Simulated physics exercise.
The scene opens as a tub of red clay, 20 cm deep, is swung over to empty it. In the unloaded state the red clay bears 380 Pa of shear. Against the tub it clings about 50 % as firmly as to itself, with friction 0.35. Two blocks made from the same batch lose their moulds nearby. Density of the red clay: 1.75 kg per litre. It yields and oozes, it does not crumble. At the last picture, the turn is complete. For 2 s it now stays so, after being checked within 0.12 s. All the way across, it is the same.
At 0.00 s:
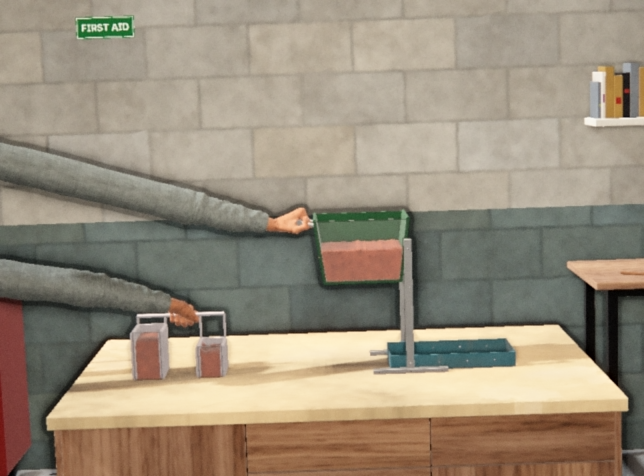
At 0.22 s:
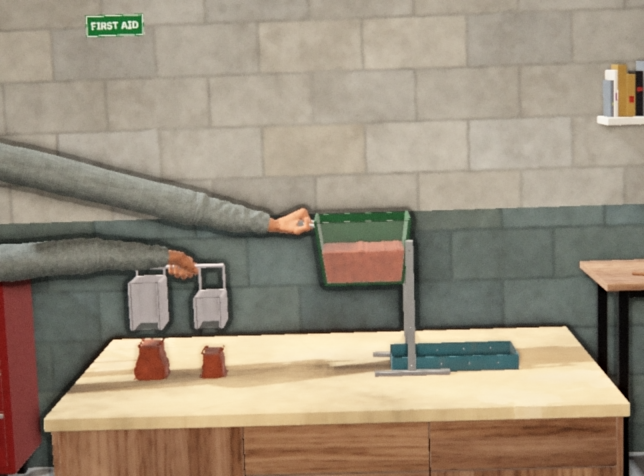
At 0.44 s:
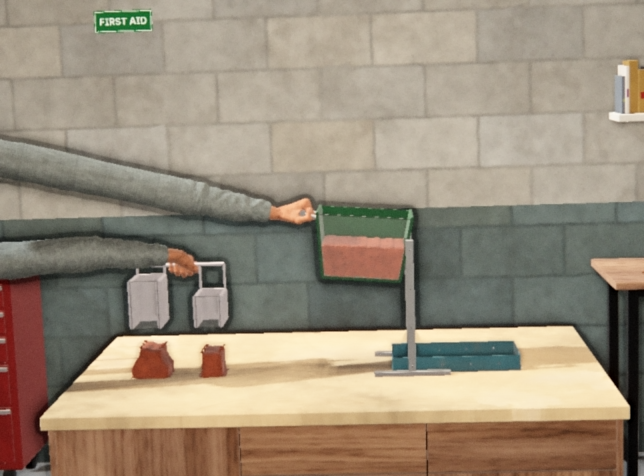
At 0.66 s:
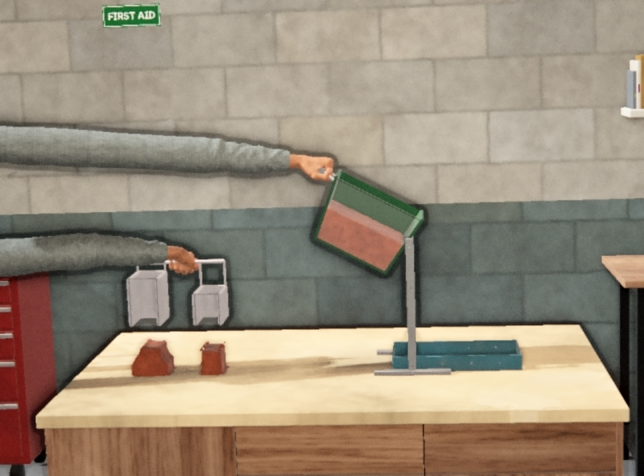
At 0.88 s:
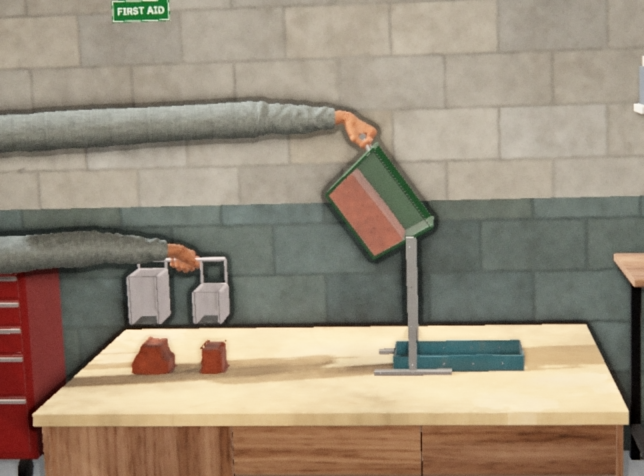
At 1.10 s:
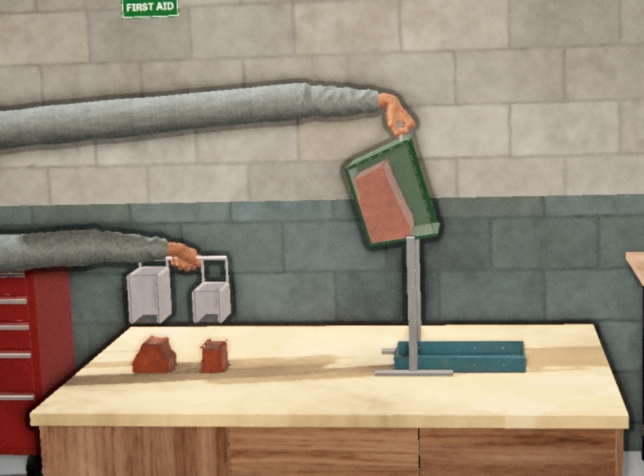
A green-rimmed tub of red clay, held at its left edge by a gray-sleeved arm above a pale-topped wooden bench, is seen side-on in a workshop with a block wall. Another arm lifts two clear moulds off two small red blocks at left, and the taller one slumps. The tub then turns steeply clockwise on its gray post, clay still inside, as the view drifts left.
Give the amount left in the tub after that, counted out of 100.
98 %.
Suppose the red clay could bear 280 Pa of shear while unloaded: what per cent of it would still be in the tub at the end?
That comes out at roughly 85 %.
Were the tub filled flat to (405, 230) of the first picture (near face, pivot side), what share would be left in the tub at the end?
60 %.
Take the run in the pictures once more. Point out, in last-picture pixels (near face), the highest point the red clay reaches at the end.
Looking at the last picture, I'd put it at about (402, 190).
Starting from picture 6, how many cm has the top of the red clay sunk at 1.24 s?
I reckon it's close to 4 cm.
After 1.24 s, the tub is at 74 degrees and holds 100 %.
After 1.41 s, the tub is at 74 degrees and holds 99 %.
After 1.58 s, the tub is at 74 degrees and holds 98 %.
After 1.75 s, the tub is at 74 degrees and holds 98 %.
After 3.10 s, the tub is at 74 degrees and holds 98 %.
